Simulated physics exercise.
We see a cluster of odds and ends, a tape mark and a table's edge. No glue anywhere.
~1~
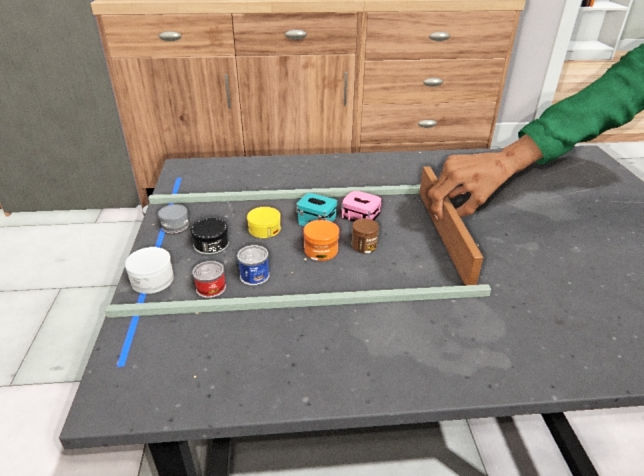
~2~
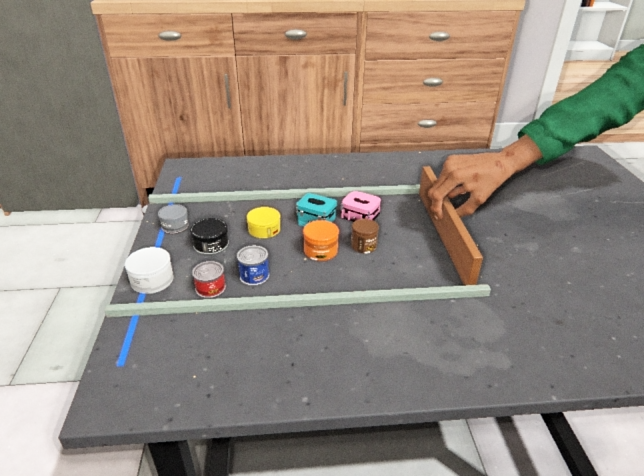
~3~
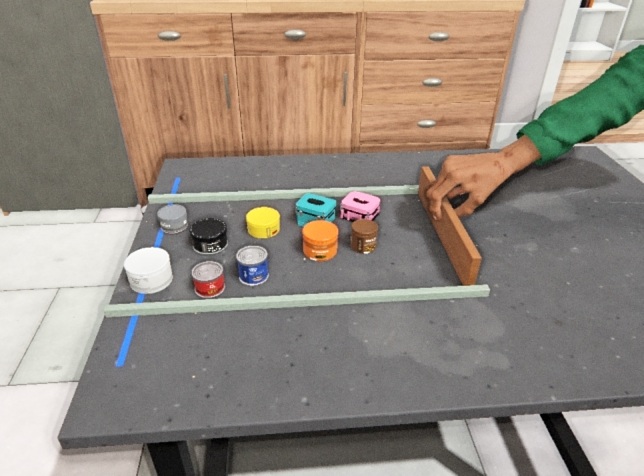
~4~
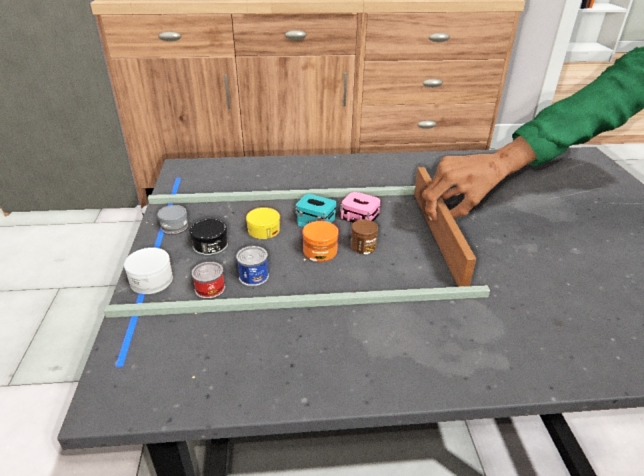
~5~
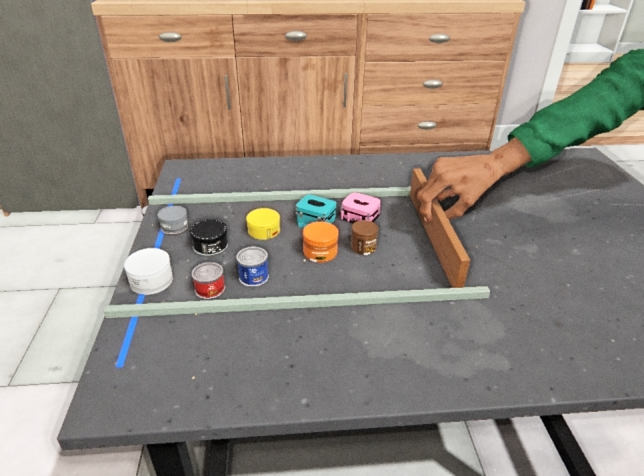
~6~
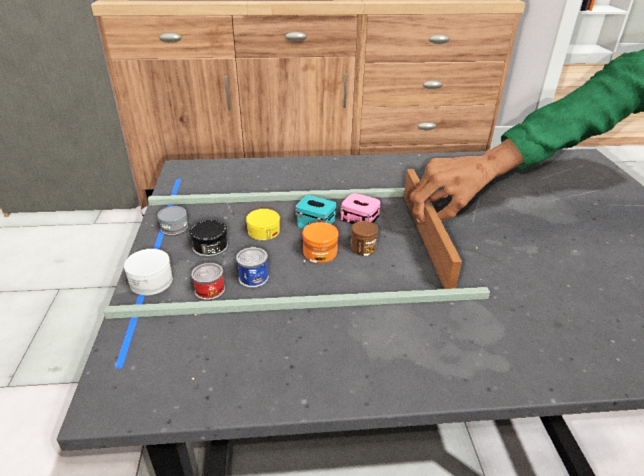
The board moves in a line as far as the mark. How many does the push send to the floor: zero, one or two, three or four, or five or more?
As it turns out, the number that fall off is five or more.
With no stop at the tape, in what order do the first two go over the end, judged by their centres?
They are the black pot, the white tub.
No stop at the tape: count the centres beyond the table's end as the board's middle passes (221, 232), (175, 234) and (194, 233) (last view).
In that order 0, 4 and 1.
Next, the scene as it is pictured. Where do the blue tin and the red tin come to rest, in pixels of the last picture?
Near (129, 272) and (115, 293).
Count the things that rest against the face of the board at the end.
That makes 4.
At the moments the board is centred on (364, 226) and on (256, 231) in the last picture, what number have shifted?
At the one place 3, at the other 7.
Soon after, none off yet; white tub at rest near (149, 272); grey tin at rest near (173, 221); black pot at rest near (209, 238).
After that, none off yet; white tub at rest near (147, 273); grey tin at rest near (173, 221); black pot displaced well along near (148, 251).
In the end, the number that fall off is five or more; gone, orange tub, yellow tub, black pot, grey tin and white tub.
